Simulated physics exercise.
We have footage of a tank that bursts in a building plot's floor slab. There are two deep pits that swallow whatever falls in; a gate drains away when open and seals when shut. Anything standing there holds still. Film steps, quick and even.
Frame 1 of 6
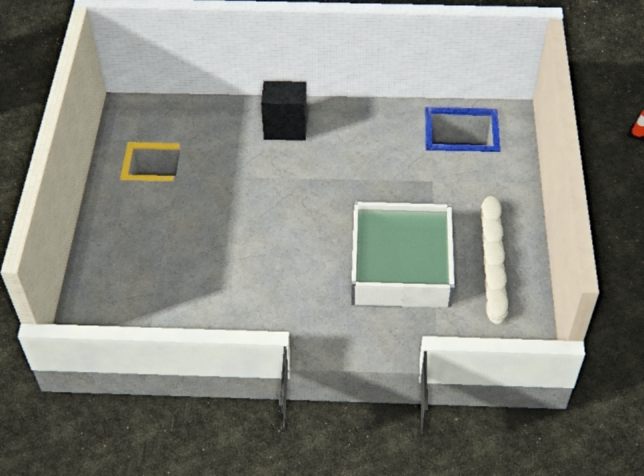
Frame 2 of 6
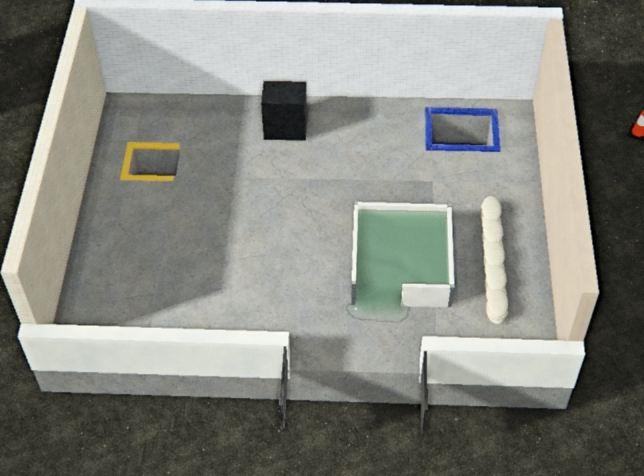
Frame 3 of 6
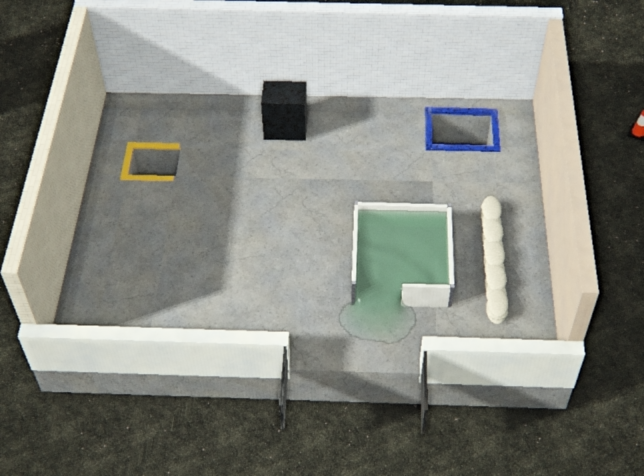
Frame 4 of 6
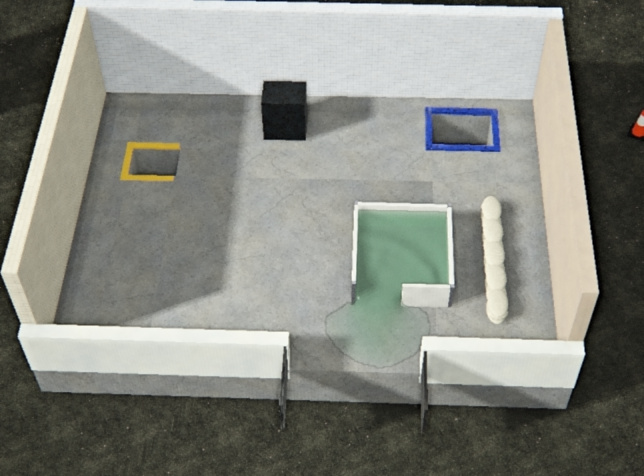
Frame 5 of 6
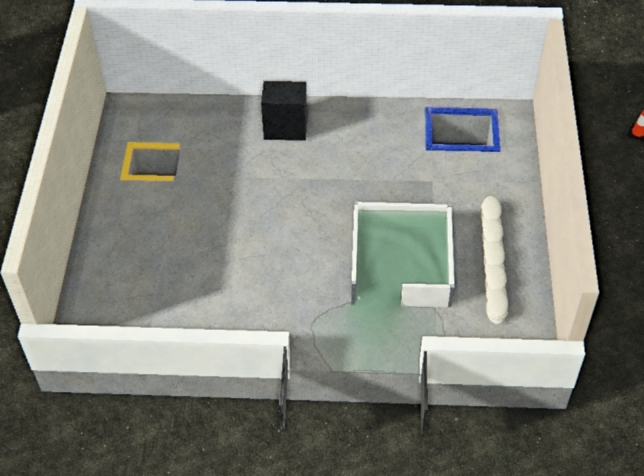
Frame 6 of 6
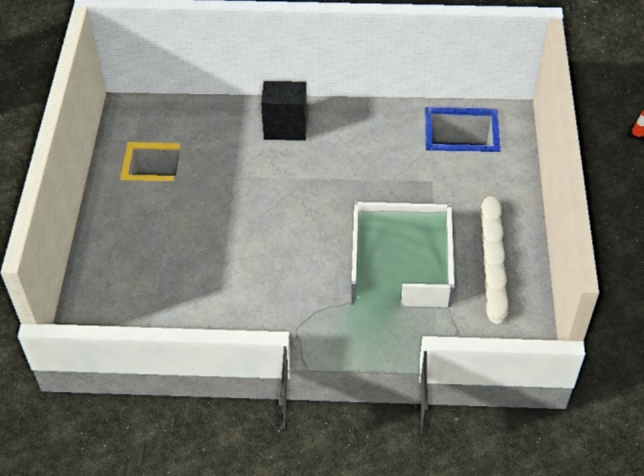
On a walled concrete floor, green water pours from a white tank's front gap and spreads.
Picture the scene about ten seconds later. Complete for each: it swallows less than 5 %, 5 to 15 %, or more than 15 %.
Completed: The gate swallows more than 15 %; the blue pit swallows less than 5 %; the yellow pit swallows less than 5 %.
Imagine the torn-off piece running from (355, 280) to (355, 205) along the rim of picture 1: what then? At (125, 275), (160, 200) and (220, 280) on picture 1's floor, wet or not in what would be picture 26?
Spot by spot: Soaked through, then soaked through, then soaked through.
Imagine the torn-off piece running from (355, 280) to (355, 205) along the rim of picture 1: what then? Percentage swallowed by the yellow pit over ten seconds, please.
Parts in a hundred: Yellow 30.
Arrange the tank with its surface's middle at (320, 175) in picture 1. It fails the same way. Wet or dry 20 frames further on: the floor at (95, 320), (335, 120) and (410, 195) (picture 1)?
Well, first one got wet, second one stays dry, third one stays dry.
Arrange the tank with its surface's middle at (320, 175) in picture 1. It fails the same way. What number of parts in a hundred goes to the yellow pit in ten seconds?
Within ten seconds the yellow pit collects 6 percent of the total.
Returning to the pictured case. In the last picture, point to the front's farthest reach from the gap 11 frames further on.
Roughly at (168, 354).
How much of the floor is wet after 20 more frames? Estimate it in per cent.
Near 10 in a hundred.
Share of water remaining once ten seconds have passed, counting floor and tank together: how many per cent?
Roughly 28 percent.
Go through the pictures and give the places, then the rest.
The first frame shows the tank at (403, 247) is whole and still.
In the second frame, the front is at (404, 314), out from the gap at (378, 297).
In the third frame, water pours out at (378, 298) and has run to (393, 338).
In the fourth frame, water pours out at (378, 298) and has run to a hidden place.
In the fifth frame, the front is at a hidden place, out from the gap at (378, 298).
In the sixth frame, water pours out at (378, 298) and has run to a hidden place.
A moment on, water covers 5 % of the floor; the gate 14 %, the blue pit 0 %, the yellow pit 0 %.
Next, water covers 10 % of the floor; the gate 30 %, the blue pit 0 %, the yellow pit 0 %.
Then, water covers 10 % of the floor; the gate 45 %, the blue pit 0 %, the yellow pit 0 %.
Later, water covers 10 % of the floor; the gate 61 %, the blue pit 0 %, the yellow pit 0 %.
In the end, water covers 10 % of the floor; the gate 73 %, the blue pit 0 %, the yellow pit 0 %.
